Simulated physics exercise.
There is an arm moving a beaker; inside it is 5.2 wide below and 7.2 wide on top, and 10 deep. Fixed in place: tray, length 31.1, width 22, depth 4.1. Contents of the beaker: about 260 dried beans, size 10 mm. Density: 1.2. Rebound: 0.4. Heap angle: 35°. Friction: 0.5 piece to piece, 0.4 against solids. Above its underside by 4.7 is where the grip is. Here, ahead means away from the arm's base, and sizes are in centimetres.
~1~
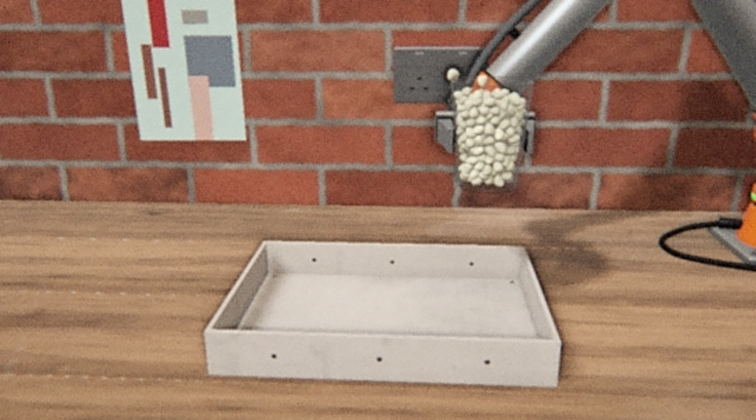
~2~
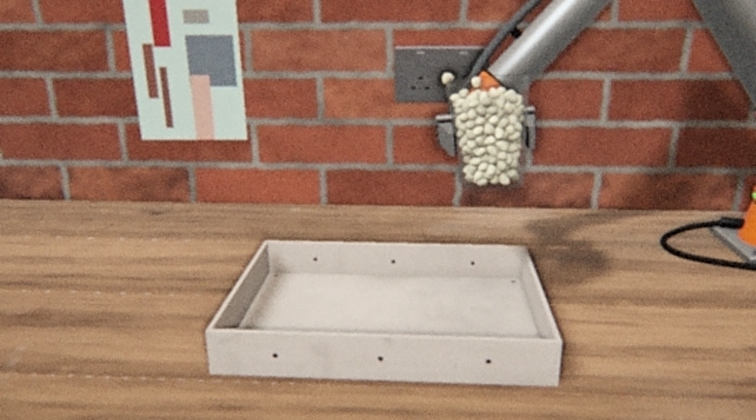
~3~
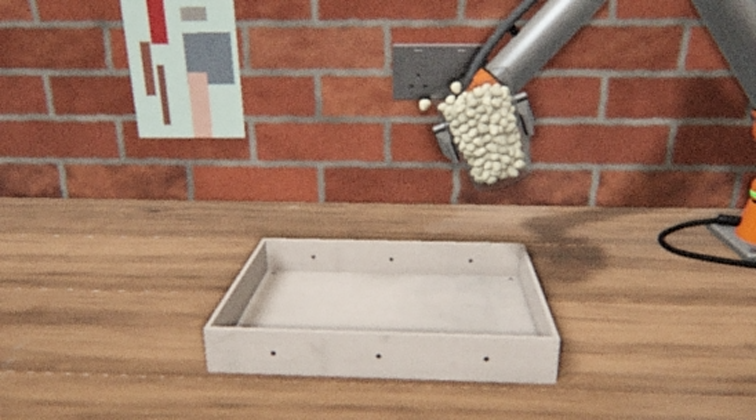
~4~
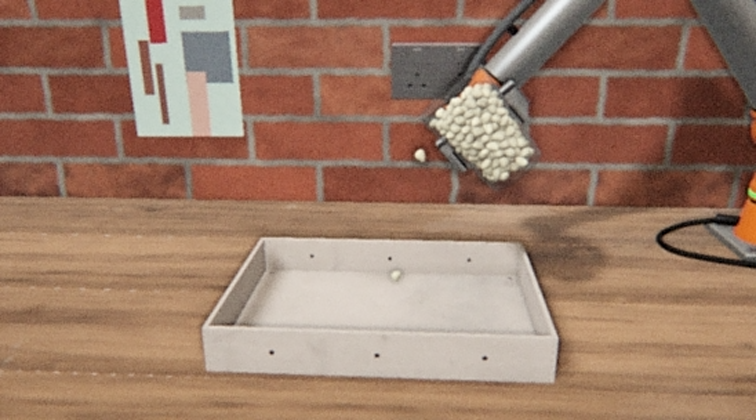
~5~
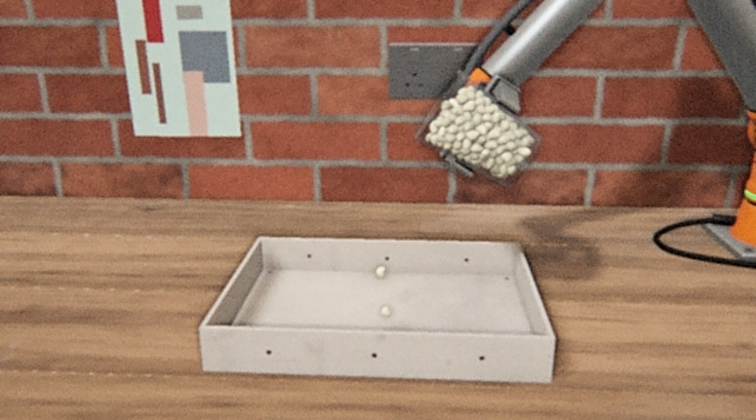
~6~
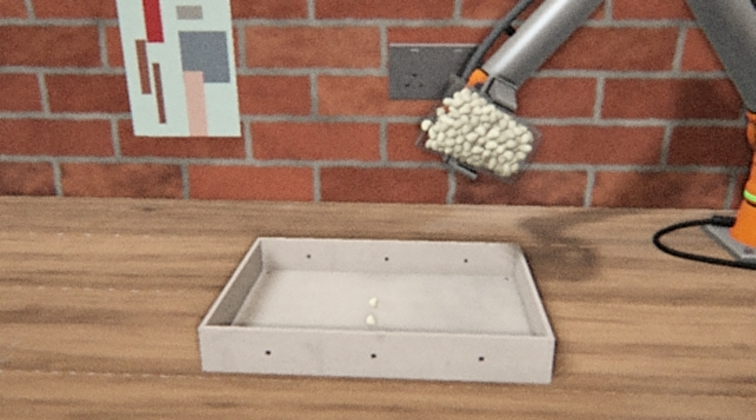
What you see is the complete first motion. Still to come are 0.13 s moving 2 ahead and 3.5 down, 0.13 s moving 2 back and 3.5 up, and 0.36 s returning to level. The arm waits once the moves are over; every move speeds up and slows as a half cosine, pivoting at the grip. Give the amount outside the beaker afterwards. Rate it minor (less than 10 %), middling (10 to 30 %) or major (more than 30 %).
Minor, less than 10 %.
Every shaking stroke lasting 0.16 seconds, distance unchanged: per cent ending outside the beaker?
That change gives some 0 percent.
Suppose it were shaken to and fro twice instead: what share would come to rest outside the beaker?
Roughly 0 in a hundred.
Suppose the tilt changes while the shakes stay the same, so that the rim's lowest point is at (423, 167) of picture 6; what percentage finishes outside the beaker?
Around 25 in a hundred.
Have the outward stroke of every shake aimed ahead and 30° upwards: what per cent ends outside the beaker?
Close to 25 in a hundred.
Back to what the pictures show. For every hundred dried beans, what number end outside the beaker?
0 per cent, give or take.
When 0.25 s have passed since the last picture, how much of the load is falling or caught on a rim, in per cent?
Reading at that time: Some 0 per cent.
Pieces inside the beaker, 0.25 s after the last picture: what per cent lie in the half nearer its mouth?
Near 55 %.
Then, 0.25 s on, tilted 63° forward, highest piece 23 above the table; 257 in the beaker, 2 in the tray.
Then, 0.50 s on, tilted 17° forward, highest piece 25 above the table; 256 in the beaker, 2 in the tray, 1 in flight or on a rim.
Then, 0.82 s on, level, highest piece 25 above the table; 256 in the beaker, 3 in the tray.
Then, 1.87 s on, level, highest piece 25 above the table; 256 in the beaker, 3 in the tray.
In the end, 256 in the beaker, 3 in the tray. That is 1 % outside the beaker.
